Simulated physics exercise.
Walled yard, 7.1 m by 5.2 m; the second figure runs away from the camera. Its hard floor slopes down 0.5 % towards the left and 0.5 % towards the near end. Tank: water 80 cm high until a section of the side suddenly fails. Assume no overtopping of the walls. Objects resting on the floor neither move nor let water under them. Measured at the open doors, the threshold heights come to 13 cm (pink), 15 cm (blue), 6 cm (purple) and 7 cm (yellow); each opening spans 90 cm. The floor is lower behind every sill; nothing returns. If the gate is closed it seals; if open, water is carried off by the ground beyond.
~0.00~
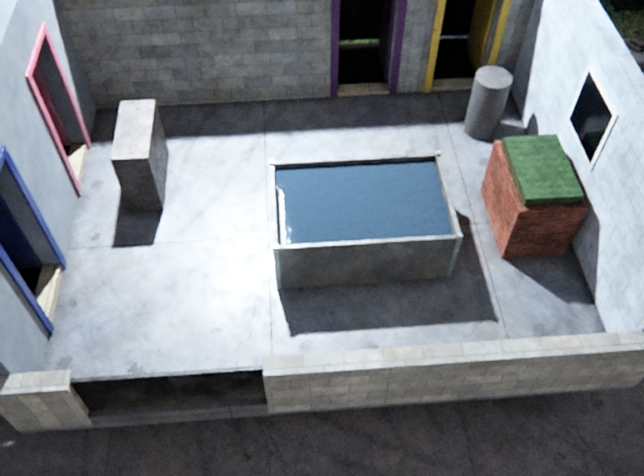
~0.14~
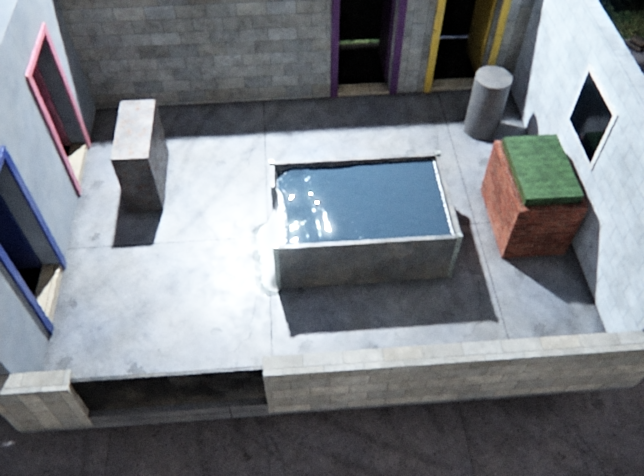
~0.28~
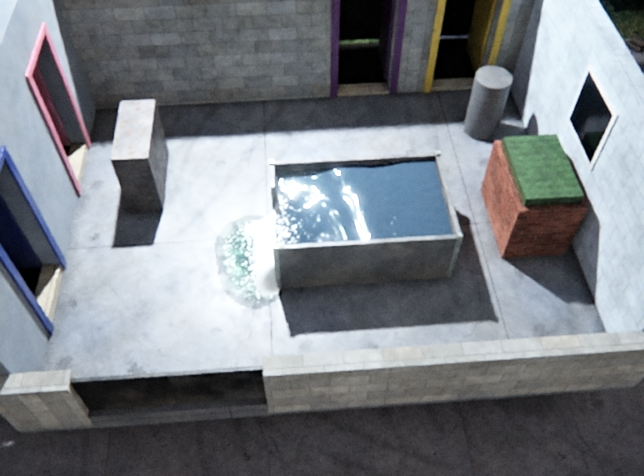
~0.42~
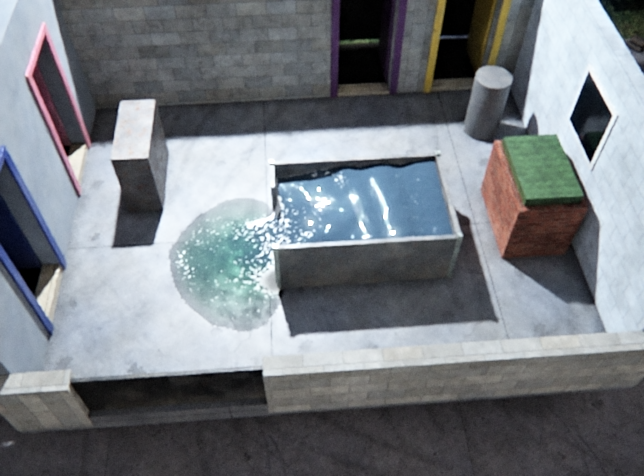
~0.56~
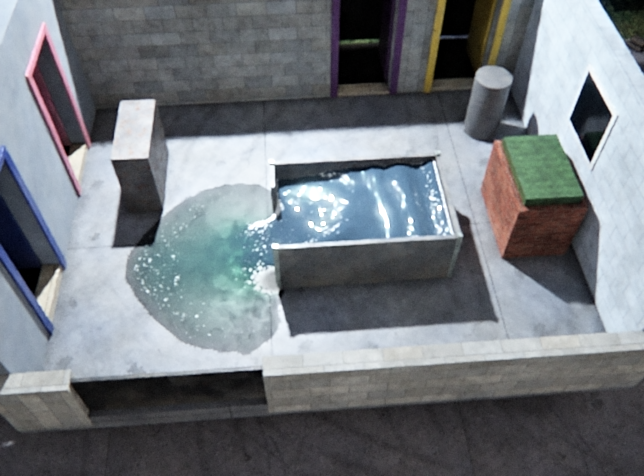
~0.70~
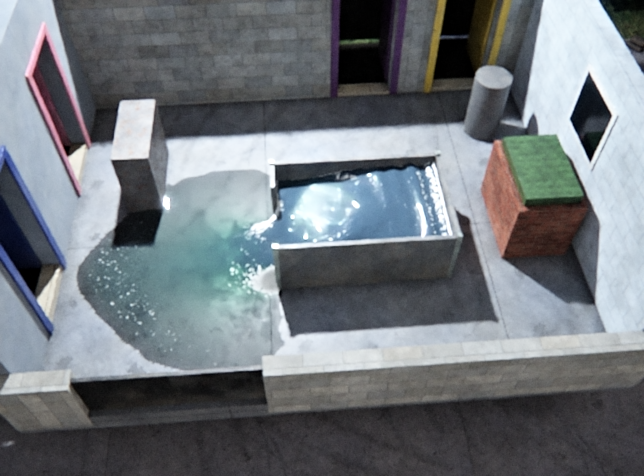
Walled concrete yard with coloured door surrounds, water pouring from the left side of a raised tank and spreading leftward across the floor.
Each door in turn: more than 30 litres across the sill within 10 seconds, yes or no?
Answers: Pink door, no; blue door, yes; purple door, no; yellow door, no.
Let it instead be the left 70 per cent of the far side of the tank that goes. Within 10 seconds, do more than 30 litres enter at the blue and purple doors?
Log - blue: Threshold not reached, purple: Threshold topped.
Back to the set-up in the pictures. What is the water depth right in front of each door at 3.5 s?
Depths in centimetres - pink: 9, blue: 23, purple: 0, yellow: 0.
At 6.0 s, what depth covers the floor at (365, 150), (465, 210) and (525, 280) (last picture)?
3, 0 and 0 cm, respectively.
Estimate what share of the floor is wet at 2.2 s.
About 40 per cent.
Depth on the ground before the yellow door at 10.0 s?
5.5 cm or so.
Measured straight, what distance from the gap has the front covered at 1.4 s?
Around 3.6 metres.
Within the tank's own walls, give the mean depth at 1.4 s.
I'd put the mean depth near 49 centimetres.
After 1.4 s water covers 30 % of the floor and is deepest (46 cm) near (37, 402); pink door 3 cm at the sill, 0 L in, blue door 27 cm at the sill, 46 L in, purple door not reached, yellow door not reached.
After 2.2 s water covers 40 % of the floor and is deepest (41 cm) near (56, 311); pink door 10 cm at the sill, 0 L in, blue door 35 cm at the sill, 132 L in, purple door not reached, yellow door not reached.
After 3.5 s water covers 45 % of the floor and is deepest (26 cm) near (137, 212); pink door 9 cm at the sill, 0 L in, blue door 23 cm at the sill, 235 L in, purple door not reached, yellow door not reached.
After 6.0 s water covers 80 % of the floor and is deepest (18 cm) near (37, 402); pink door 12 cm at the sill, 1 L in, blue door 16 cm at the sill, 257 L in, purple door 3 cm at the sill, 0 L in, yellow door not reached.
After 10.0 s water covers 100 % of the floor and is deepest (12 cm) near (564, 234); pink door 9 cm at the sill, 4 L in, blue door 9 cm at the sill, 258 L in, purple door 3 cm at the sill, 0 L in, yellow door 5 cm at the sill, 0 L in.
